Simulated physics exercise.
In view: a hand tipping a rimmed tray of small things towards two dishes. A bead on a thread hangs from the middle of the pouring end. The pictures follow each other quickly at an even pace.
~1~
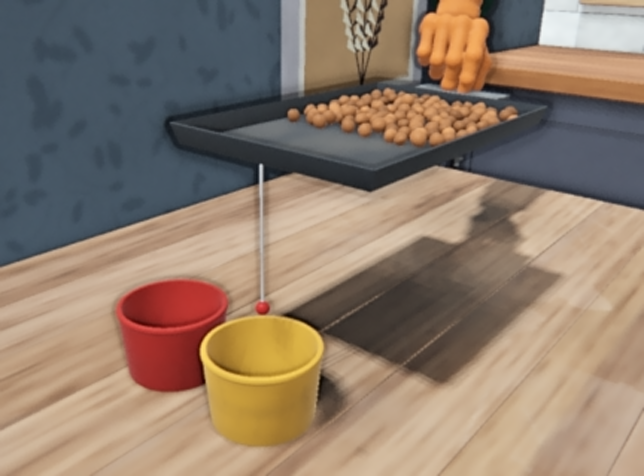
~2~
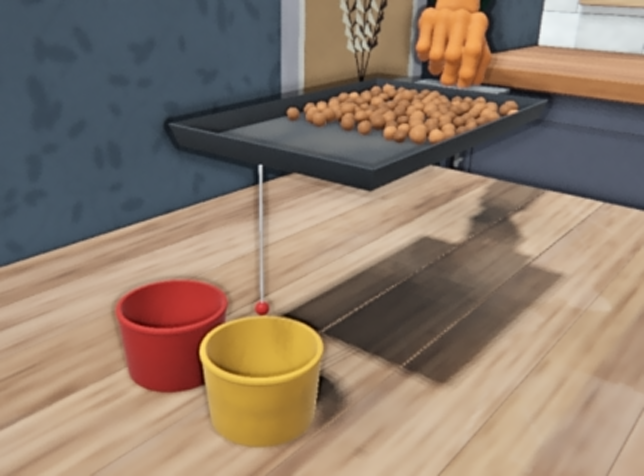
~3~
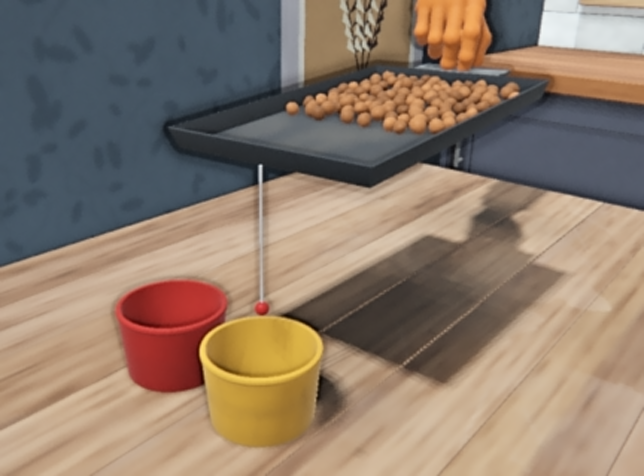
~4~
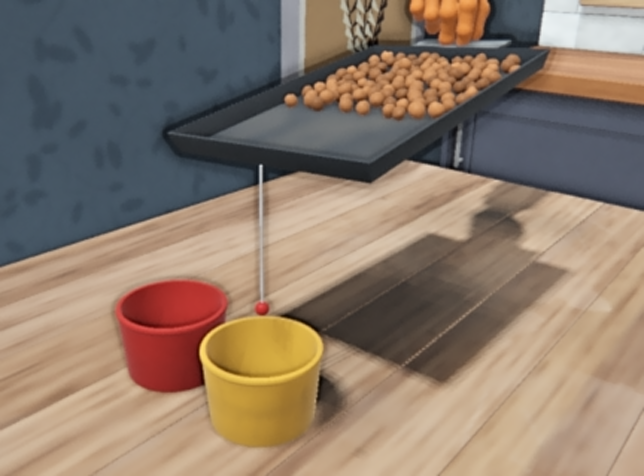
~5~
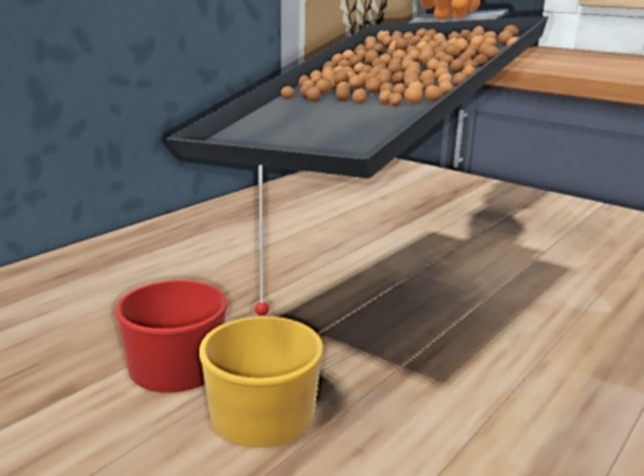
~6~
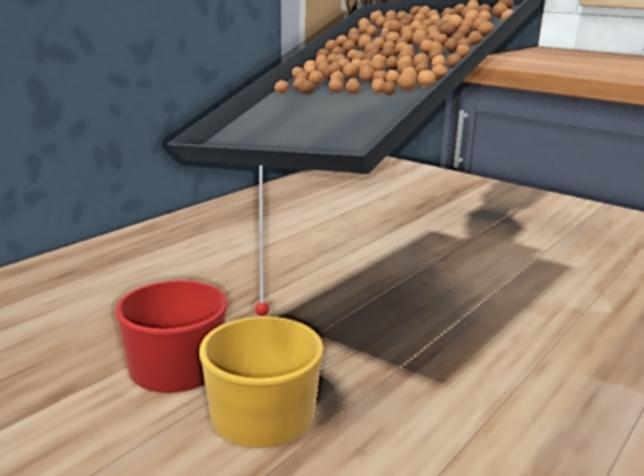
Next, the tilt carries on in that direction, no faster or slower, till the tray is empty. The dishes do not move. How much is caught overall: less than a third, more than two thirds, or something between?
The two hold from one third to two thirds of the load.
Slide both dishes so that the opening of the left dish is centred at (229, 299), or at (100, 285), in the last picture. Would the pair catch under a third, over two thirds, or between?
In turn: Under a third; in the middle band.
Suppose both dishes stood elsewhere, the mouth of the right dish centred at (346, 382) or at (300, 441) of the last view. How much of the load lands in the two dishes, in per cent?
About 10 and 10 per cent.
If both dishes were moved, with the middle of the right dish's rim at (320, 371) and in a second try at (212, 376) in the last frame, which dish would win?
The first try: The left dish. The second: The left one.
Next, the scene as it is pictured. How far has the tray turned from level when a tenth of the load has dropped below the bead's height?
Roughly 70°.
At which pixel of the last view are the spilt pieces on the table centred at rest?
At about (27, 408).
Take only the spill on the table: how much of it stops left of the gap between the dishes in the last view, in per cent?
Close to 100 per cent.
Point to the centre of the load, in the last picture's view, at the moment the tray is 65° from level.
Close to (200, 149).
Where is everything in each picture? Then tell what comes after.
Corners of the pouring end at (179, 122) and (372, 167), level; middle of the load at (413, 115), hazelnuts; left dish at (132, 349); right dish at (221, 399); bead on its thread at (263, 308), in the first picture.
Corners of the pouring end at (178, 124) and (371, 166), level; middle of the load at (413, 112), in the second picture.
Corners of the pouring end at (177, 127) and (370, 163), tipped barely, lowest at the left corner; middle of the load at (413, 99), in the third picture.
Corners of the pouring end at (176, 131) and (368, 159), tipped a little, lowest at the left corner; middle of the load at (412, 81), in the fourth picture.
Corners of the pouring end at (175, 136) and (365, 155), tipped clearly, lowest at the left corner; middle of the load at (409, 61), in the fifth picture.
Corners of the pouring end at (175, 141) and (361, 151), tipped clearly, lowest at the left corner; middle of the load at (402, 43); left dish at (132, 350); right dish at (221, 400), in the sixth picture.
Soon, tray tipped steeply; about two thirds on the tray; a stray few in the left dish; about a third in the air.
A while on, tray tipped past a quarter turn; a small part on the tray; a stray few in the right dish; about a quarter in the left dish; about half outside both; a small part in the air.
Towards the end, tray tipped past a quarter turn; a small part in the right dish; about half in the left dish; about half outside both.
Finally, tray tipped past a quarter turn; a small part in the right dish; about half in the left dish; about half outside both.
